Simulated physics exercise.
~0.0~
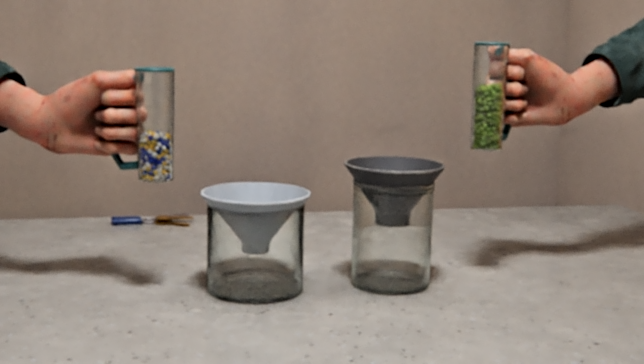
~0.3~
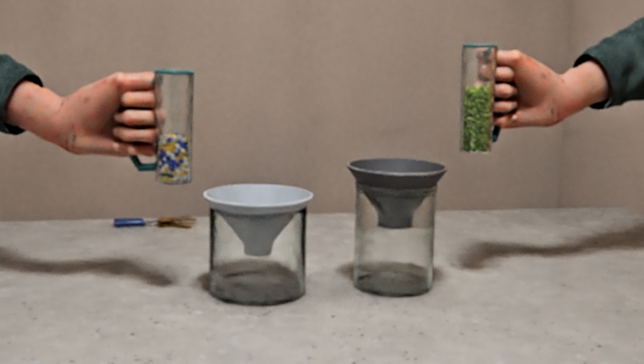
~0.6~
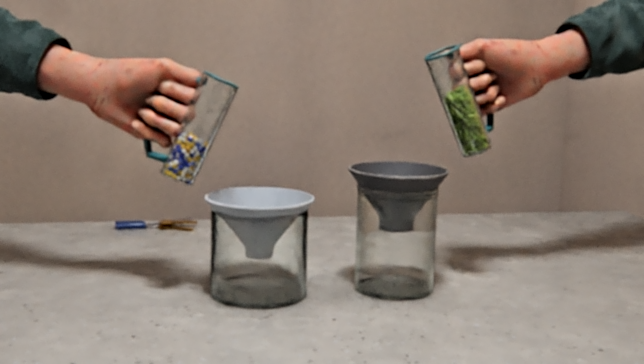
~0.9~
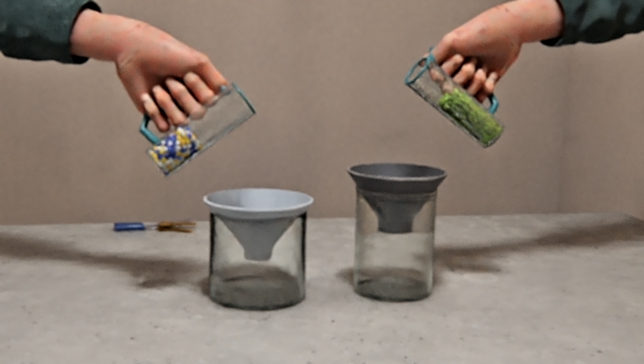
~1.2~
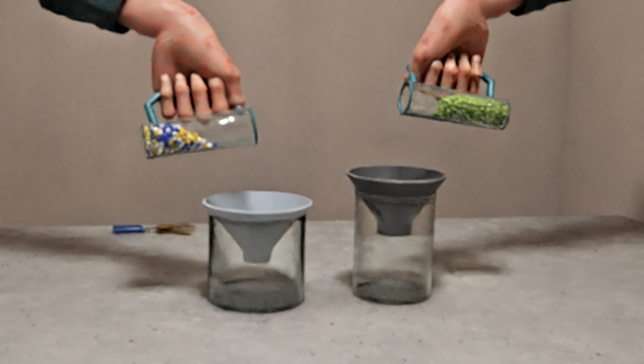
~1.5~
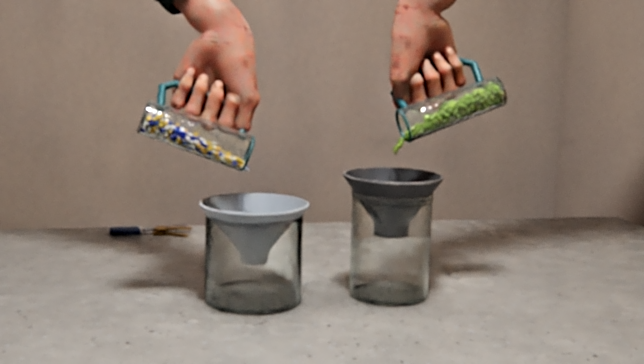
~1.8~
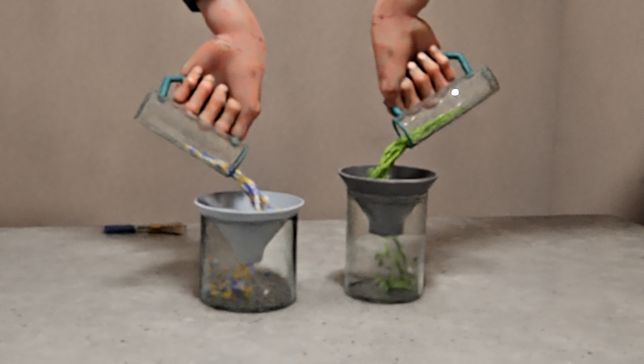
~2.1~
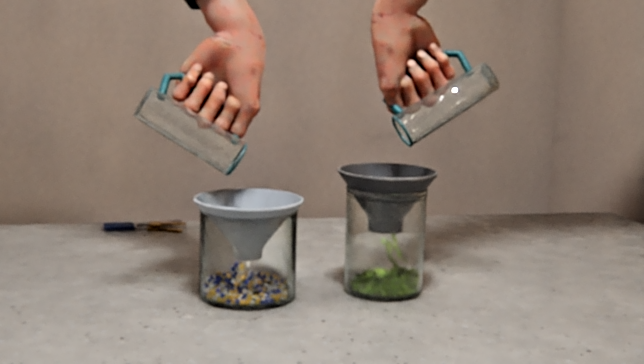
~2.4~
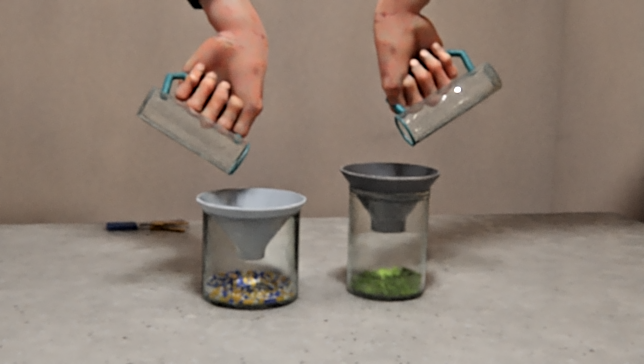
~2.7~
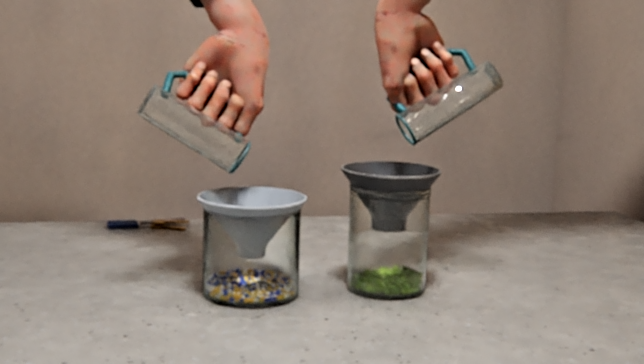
We see two hands bring clear cups over two funnel-topped glass jars and tip them, the left holding blue, yellow and white bits and the right holding green bits. Both loads pour through the funnels and settle in the jars, leaving the cups empty.
